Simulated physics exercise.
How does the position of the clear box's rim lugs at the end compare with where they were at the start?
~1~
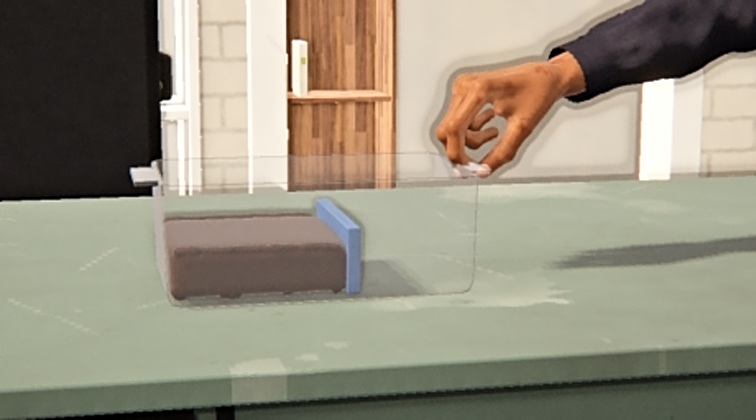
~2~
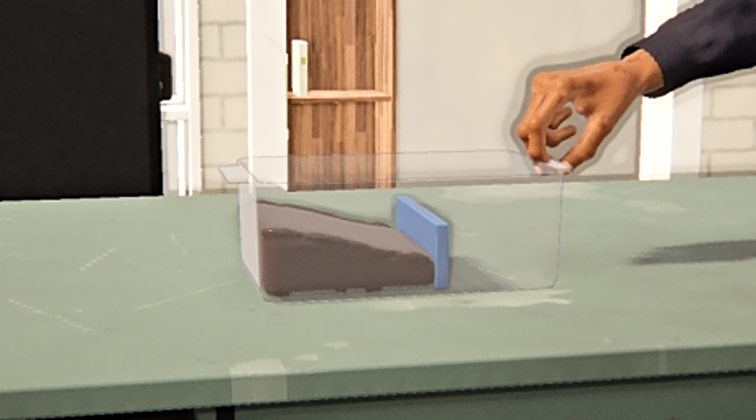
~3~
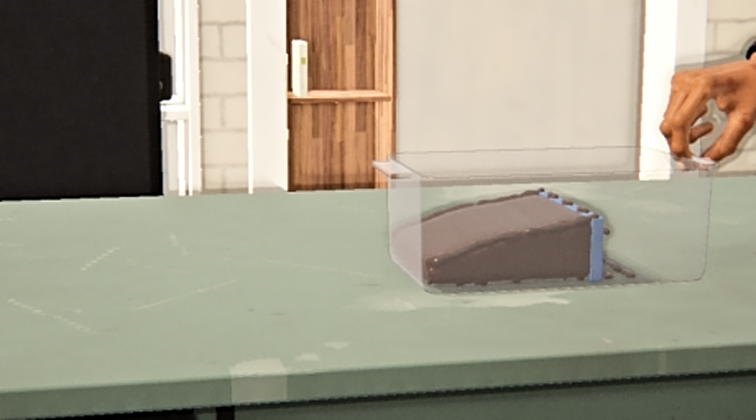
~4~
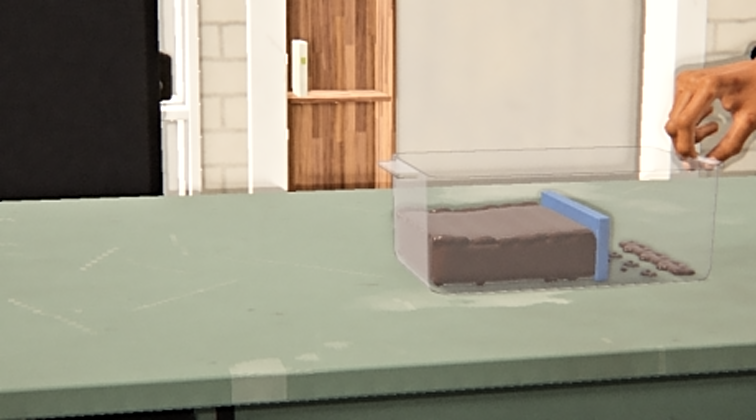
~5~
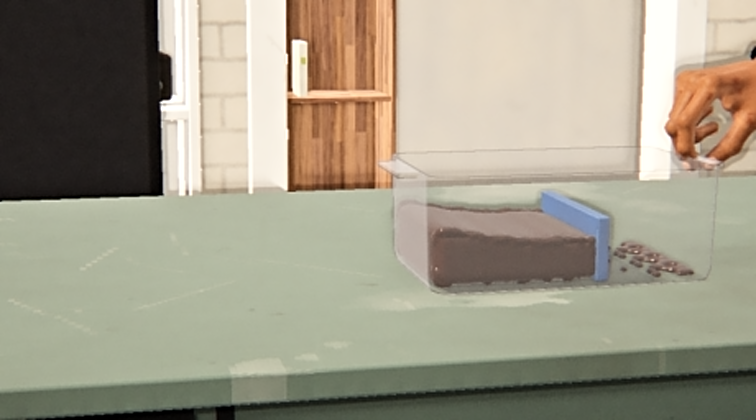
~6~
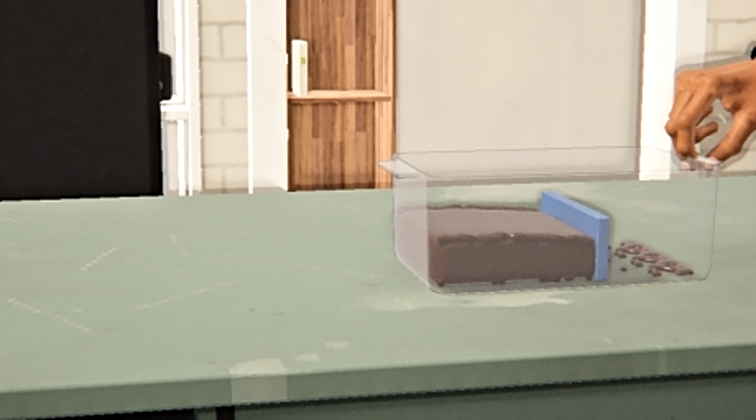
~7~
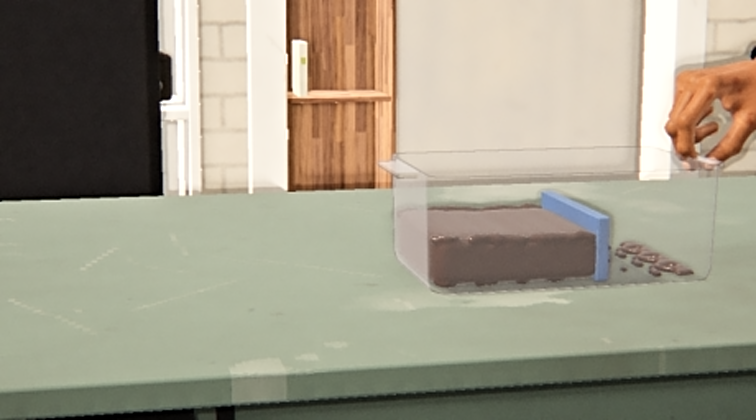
The lugs end up clearly farther to the right along the table than where they started, having moved with the box as the hand pulled it.
